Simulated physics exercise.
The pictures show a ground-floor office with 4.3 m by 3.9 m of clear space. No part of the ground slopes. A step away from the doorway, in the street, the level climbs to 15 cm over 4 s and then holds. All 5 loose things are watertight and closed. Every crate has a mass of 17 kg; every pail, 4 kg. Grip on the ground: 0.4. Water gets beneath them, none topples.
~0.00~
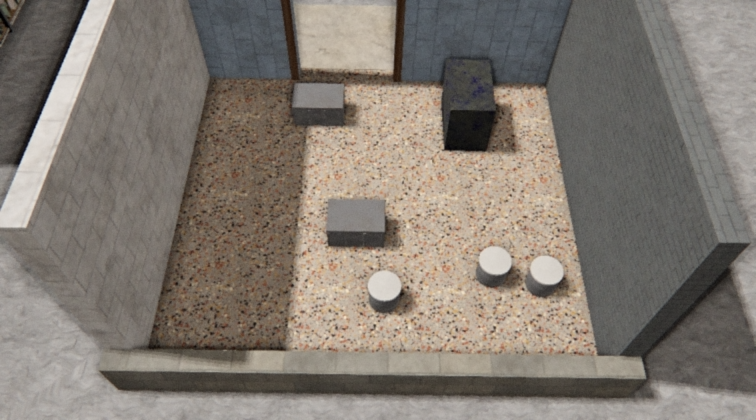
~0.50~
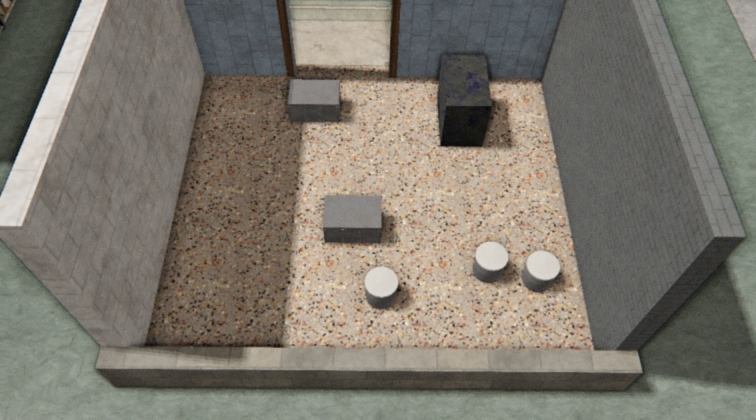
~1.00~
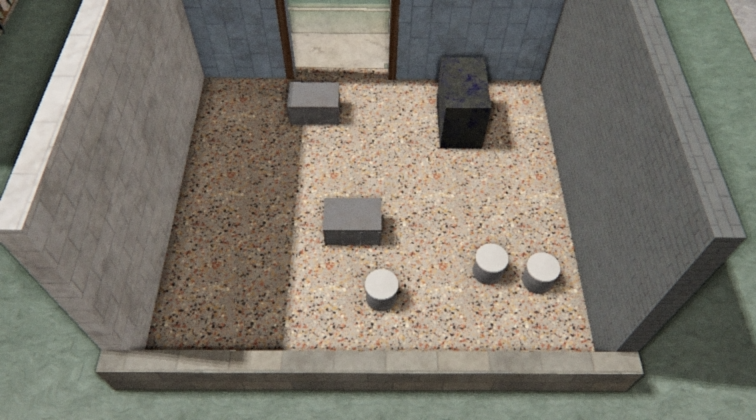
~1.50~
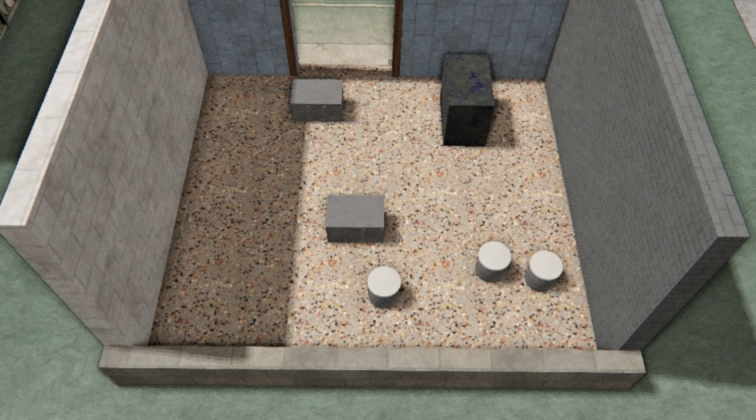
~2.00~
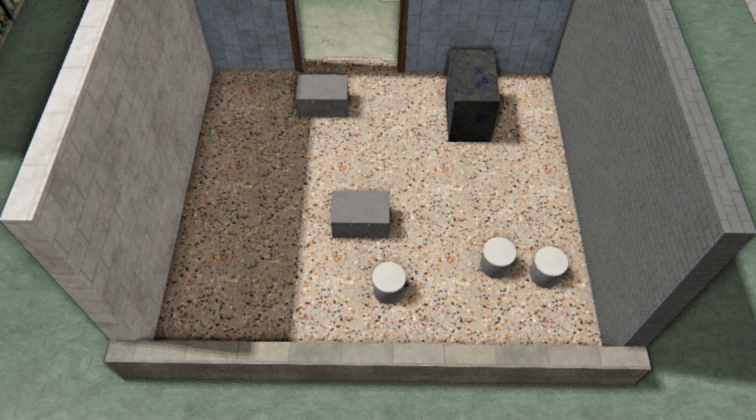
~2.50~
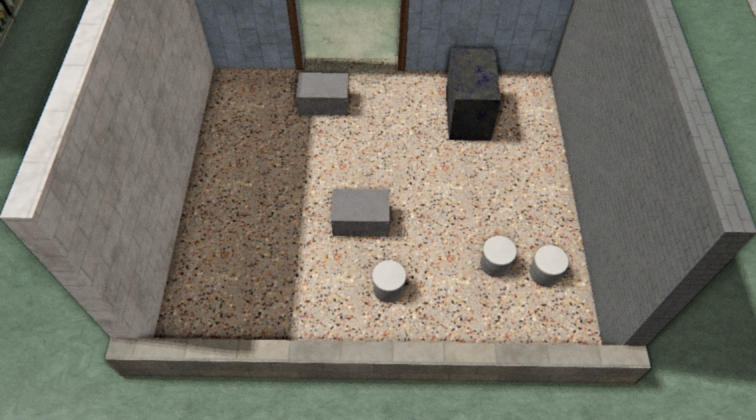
In a walled room with a speckled floor, the blocks and pale round pails stay still.
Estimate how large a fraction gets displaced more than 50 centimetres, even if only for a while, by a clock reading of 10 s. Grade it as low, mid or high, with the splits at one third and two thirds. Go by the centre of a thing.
Grade: Mid, one to two thirds.
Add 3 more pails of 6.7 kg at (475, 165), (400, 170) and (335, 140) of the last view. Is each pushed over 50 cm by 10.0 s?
Taking them in the given order: Smaller, then greater, then greater.
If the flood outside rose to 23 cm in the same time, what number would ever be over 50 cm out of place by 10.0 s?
Count under that change: 5.
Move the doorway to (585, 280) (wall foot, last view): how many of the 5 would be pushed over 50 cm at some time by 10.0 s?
The answer then is 3.
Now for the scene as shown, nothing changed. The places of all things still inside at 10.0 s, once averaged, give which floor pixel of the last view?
Close to pixel (414, 270).
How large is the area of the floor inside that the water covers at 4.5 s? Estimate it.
Somewhere around 4.0 m2, roughly.
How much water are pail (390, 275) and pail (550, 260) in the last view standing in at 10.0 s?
Around 1 cm and 8 cm.
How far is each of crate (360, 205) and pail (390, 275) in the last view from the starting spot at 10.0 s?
They've ended up 5 cm and 0 cm away, in that order.
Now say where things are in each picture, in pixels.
In the first frame, a crate at (318, 95) rests on the ground; a pail at (385, 285), on the bottom; water covers 0.0 m2; 0 of 5 have shifted.
In the second frame, a crate at (314, 92) rests on the ground; a pail at (381, 282), on the bottom; 0.0 m2 under water; 0 of 5 have shifted.
In the third frame, a crate at (314, 94), on the bottom; a pail at (382, 284), on the bottom; water covers 0.0 m2; 0 of 5 have shifted.
In the fourth frame, a crate at (317, 91), on the bottom; a pail at (384, 281) rests on the ground; water covers 0.0 m2; 0 of 5 have shifted.
In the fifth frame, a crate at (322, 87) rests on the ground; a pail at (389, 277) rests on the ground; 0.0 m2 under water; 0 of 5 have shifted.
In the sixth frame, a crate at (323, 85) rests on the ground; a pail at (389, 275), on the bottom; water covers 0.2 m2; 0 of 5 have shifted.
After 3.5 s 0 of 5 are over 50 cm from their spots; 0 afloat.
After 4.5 s 0 of 5 are over 50 cm from their spots; 0 afloat.
After 7.0 s 1 of 5 are over 50 cm from their spots; 0 afloat.
After 10.0 s 2 of 5 are over 50 cm from their spots, and 2 have been at some point; 2 afloat.
